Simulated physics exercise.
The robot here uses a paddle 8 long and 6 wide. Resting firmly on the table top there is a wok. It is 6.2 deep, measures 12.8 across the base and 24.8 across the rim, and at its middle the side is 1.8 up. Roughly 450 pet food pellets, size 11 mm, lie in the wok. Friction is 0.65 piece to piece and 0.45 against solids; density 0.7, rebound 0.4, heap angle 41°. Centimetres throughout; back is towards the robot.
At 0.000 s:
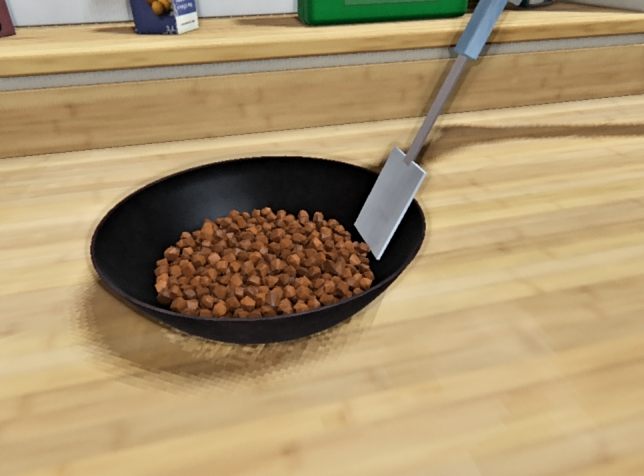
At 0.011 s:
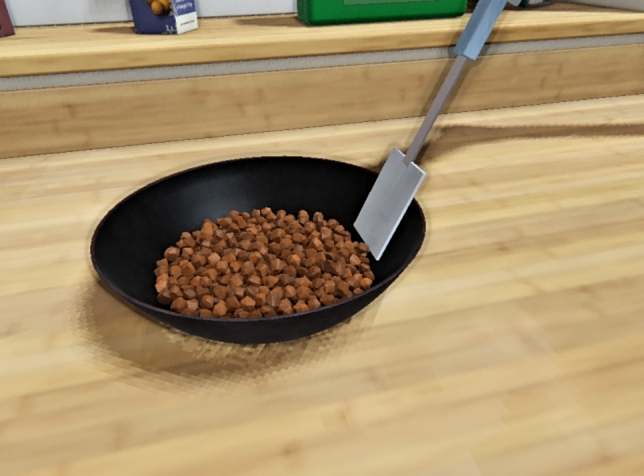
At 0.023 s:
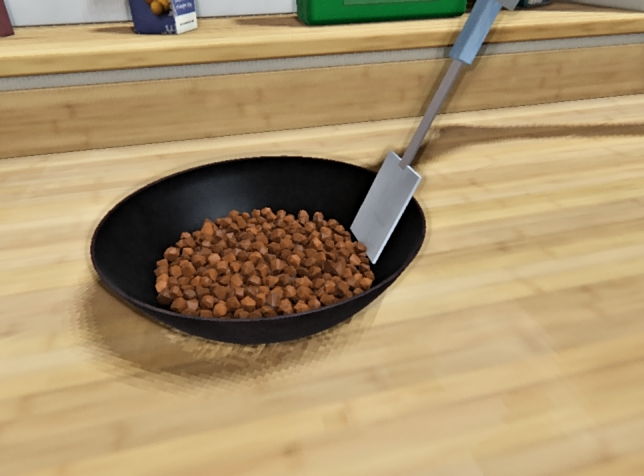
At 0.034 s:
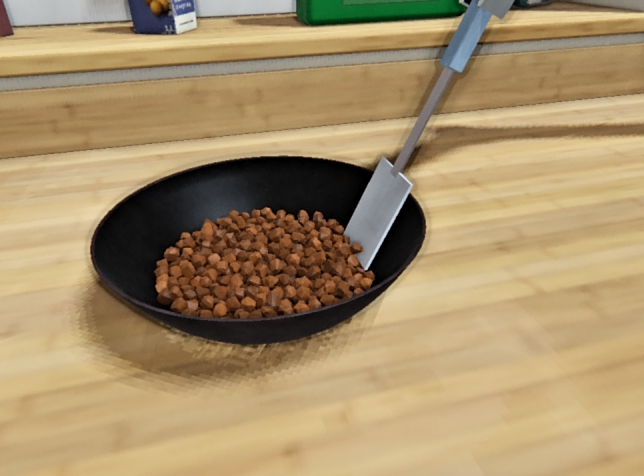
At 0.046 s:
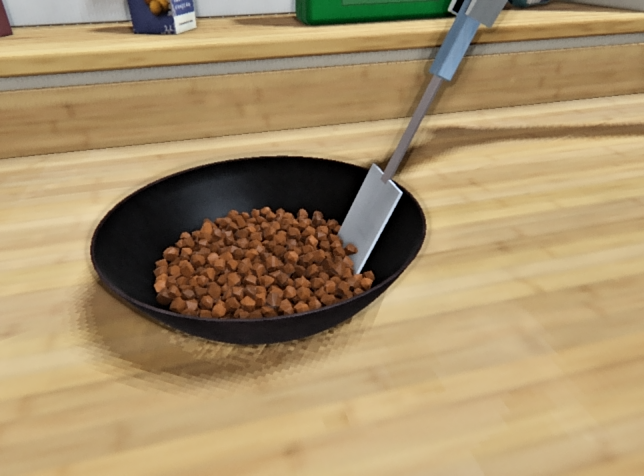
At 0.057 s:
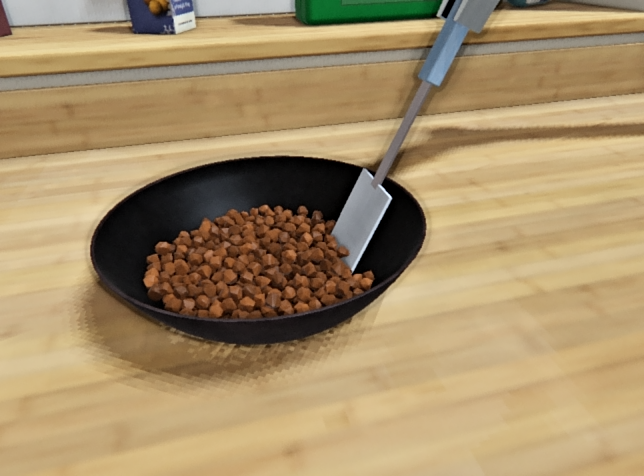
In this clip, a flat metal paddle with a blue handle moves down and left inside a black wok on a wooden counter, pressing into a heap of brown pellets and shifting them slightly to the left.
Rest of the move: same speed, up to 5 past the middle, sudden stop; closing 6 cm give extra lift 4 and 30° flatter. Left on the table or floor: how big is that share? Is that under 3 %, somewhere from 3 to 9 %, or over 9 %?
It is under 3 %.
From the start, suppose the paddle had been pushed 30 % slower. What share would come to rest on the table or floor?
It would be near 0 per cent.
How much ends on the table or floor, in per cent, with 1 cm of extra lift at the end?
Result: Approx. 5 %.
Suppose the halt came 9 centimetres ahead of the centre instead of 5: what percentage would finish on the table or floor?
In that case about 30 percent ends on the table or floor.
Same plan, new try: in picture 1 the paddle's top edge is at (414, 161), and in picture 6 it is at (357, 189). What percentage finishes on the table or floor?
Around 10 per cent finishes there.
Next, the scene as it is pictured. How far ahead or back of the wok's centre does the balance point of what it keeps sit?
Ahead of centre, roughly 3.5 centimetres.
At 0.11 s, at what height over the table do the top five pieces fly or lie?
7 cm.
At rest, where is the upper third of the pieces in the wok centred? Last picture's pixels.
I'd say around pixel (171, 260).
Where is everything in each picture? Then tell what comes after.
The first picture shows paddle top edge at (410, 159), sloping 64°; upper third of the load around (262, 255), from x 160 to 370, top at y 215; 451 in the wok.
The second picture shows paddle top edge at (409, 159), sloping 64°; upper third of the load around (262, 255), from x 160 to 370, top at y 215.
The third picture shows paddle top edge at (405, 163), sloping 64°; upper third of the load around (262, 255), from x 160 to 370, top at y 215.
The fourth picture shows paddle top edge at (397, 170), sloping 64°; upper third of the load around (262, 257), from x 160 to 370, top at y 215.
The fifth picture shows paddle top edge at (387, 177), sloping 64°; upper third of the load around (264, 255), from x 160 to 370, top at y 215.
The sixth picture shows paddle top edge at (377, 182), sloping 64°; upper third of the load around (253, 255), from x 150 to 370, top at y 210; 451 in the wok.
After 0.11 s, sloping 64°, highest piece 7 above the table; 451 in the wok.
After 0.16 s, sloping 51°, highest piece 9 above the table; 450 in the wok, 1 on the blade or in flight.
After 0.39 s, sloping 34°, highest piece 9 above the table; 447 in the wok, 2 on the table or floor, 2 on the blade or in flight.
After 1.44 s, sloping 34°, highest piece 7 above the table; 446 in the wok, 5 on the table or floor.
At rest, 446 in the wok, 5 on the table or floor. That is 1 % on the table or floor.
